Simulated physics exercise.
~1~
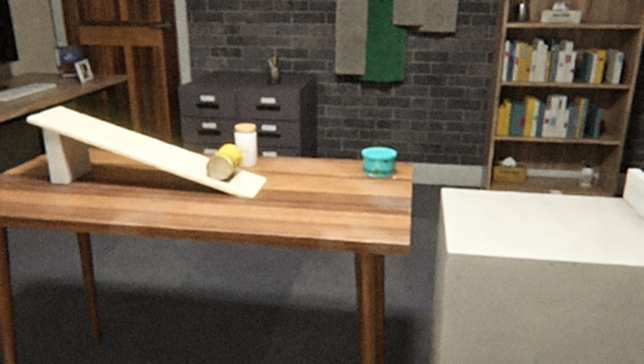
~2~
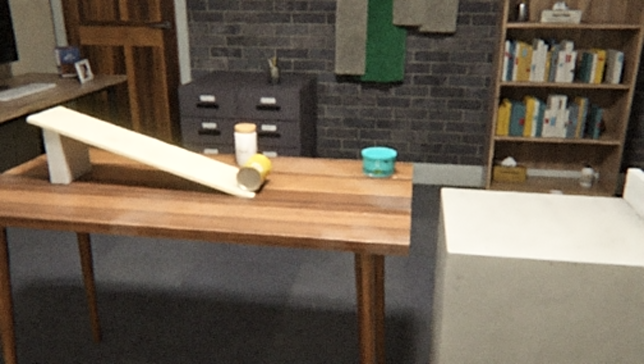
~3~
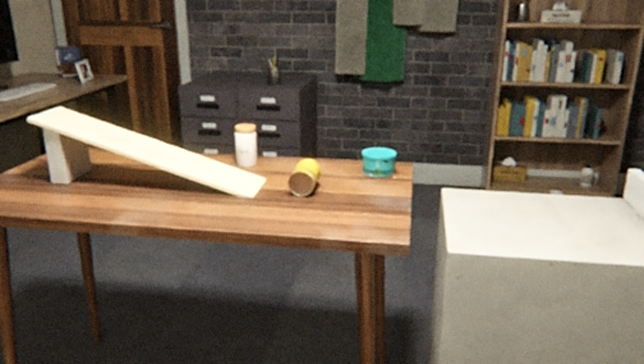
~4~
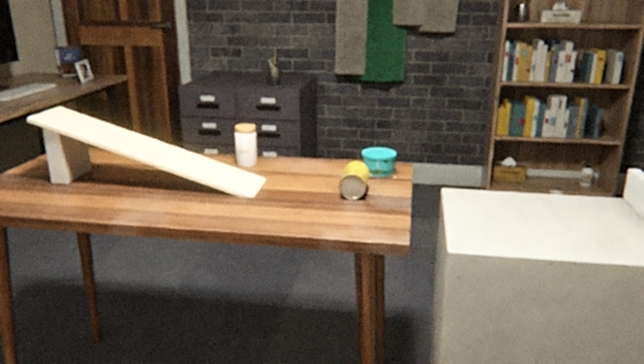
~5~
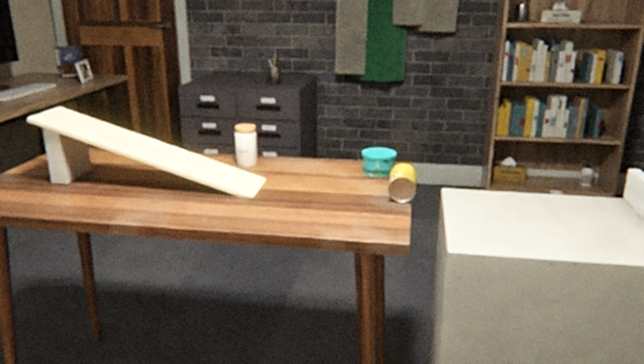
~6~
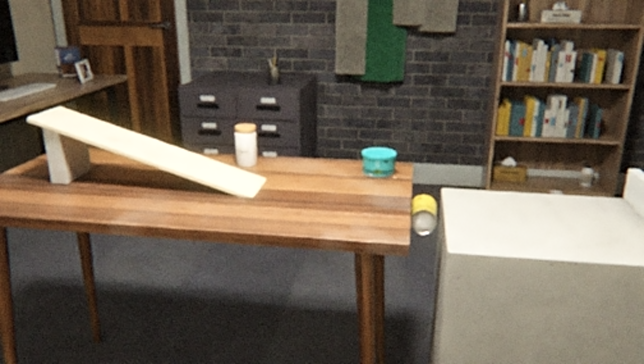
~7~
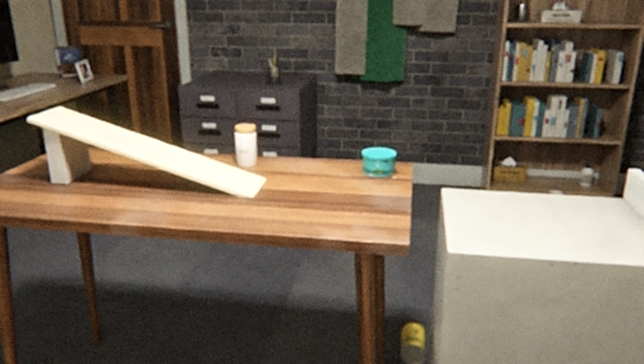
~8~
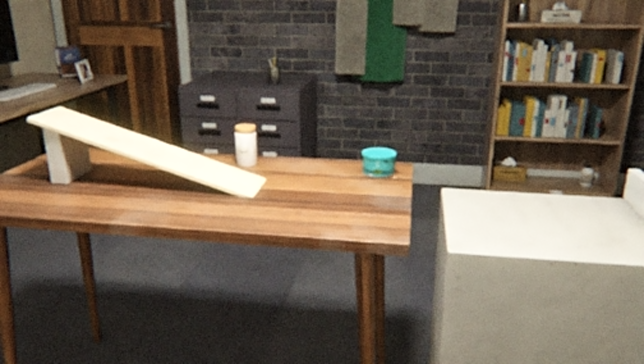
The footage shows a yellow tin rolling down a fixed ramp on a wooden table, passing a white jar and a turquoise tub that stay in place, then rolling off the right edge and dropping into the gap before a lower pale top, out of view.
